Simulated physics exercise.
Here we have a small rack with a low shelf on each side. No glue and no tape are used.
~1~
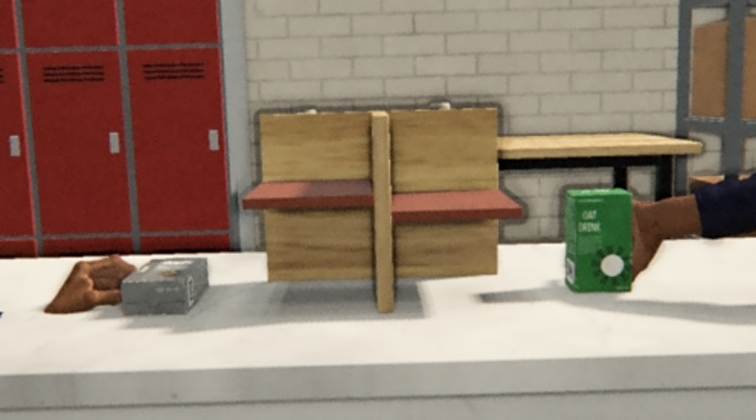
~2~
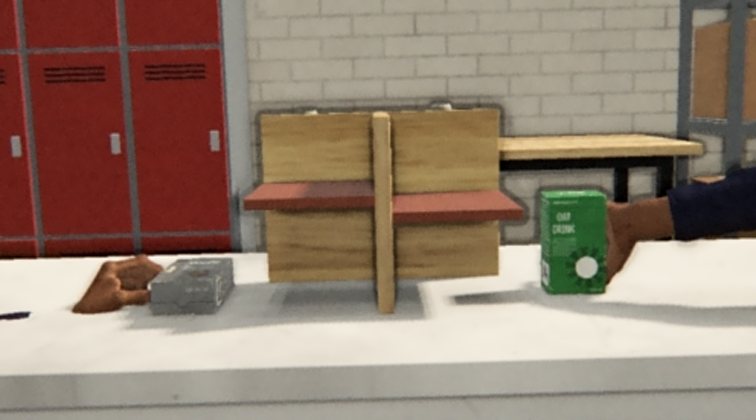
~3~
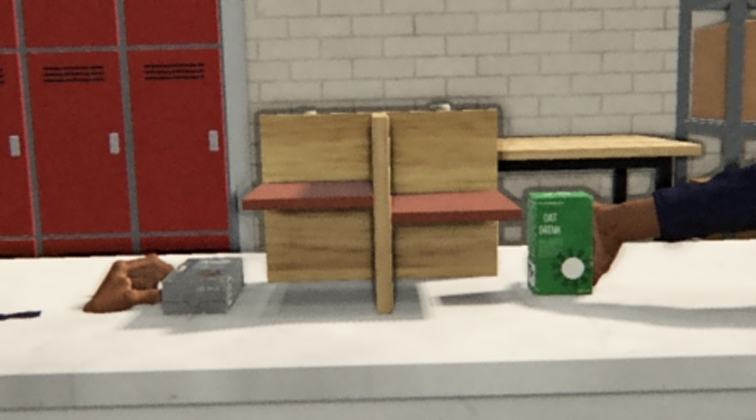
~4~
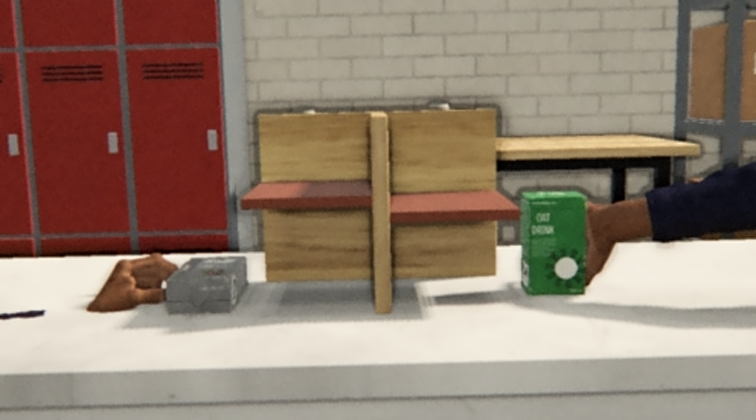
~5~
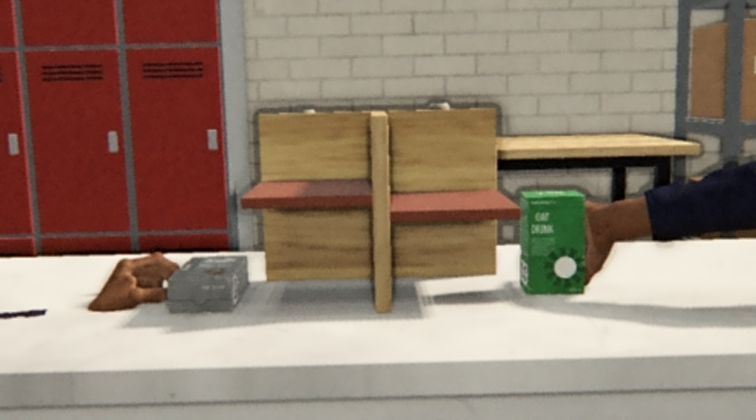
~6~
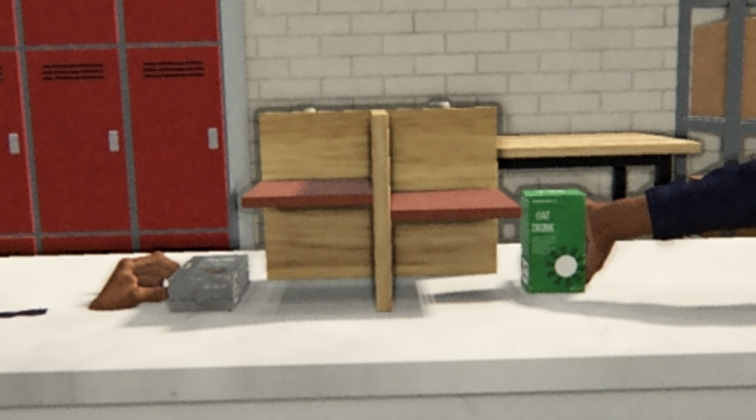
The footage shows a hand on the left sliding a grey carton rightward and a hand on the right sliding a green carton leftward, both moving slightly toward a small wooden rack with red shelves, then staying nearly still.
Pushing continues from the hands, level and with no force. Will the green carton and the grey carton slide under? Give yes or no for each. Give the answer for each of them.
Green carton, no; grey carton, yes.
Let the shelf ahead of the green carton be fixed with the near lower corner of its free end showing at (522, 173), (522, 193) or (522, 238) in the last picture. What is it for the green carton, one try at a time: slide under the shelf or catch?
It passes the first time, passes the second and won't pass the third.
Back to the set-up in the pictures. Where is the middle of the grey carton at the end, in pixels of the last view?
It comes to rest at about (294, 280) in the last picture.
Then, 0.26 s on from there, green carton sliding up to the opening near (537, 241); grey carton sliding up to the opening near (227, 281).
Then, 0.48 s on from there, green carton stopped at the opening near (537, 241); grey carton part of the way in near (260, 280).
Then, 0.64 s on from there, green carton stopped at the opening near (537, 241); grey carton all the way in near (285, 280).
In the end, the green carton stops at the shelf, near (537, 241); the grey carton goes under, near (294, 280).
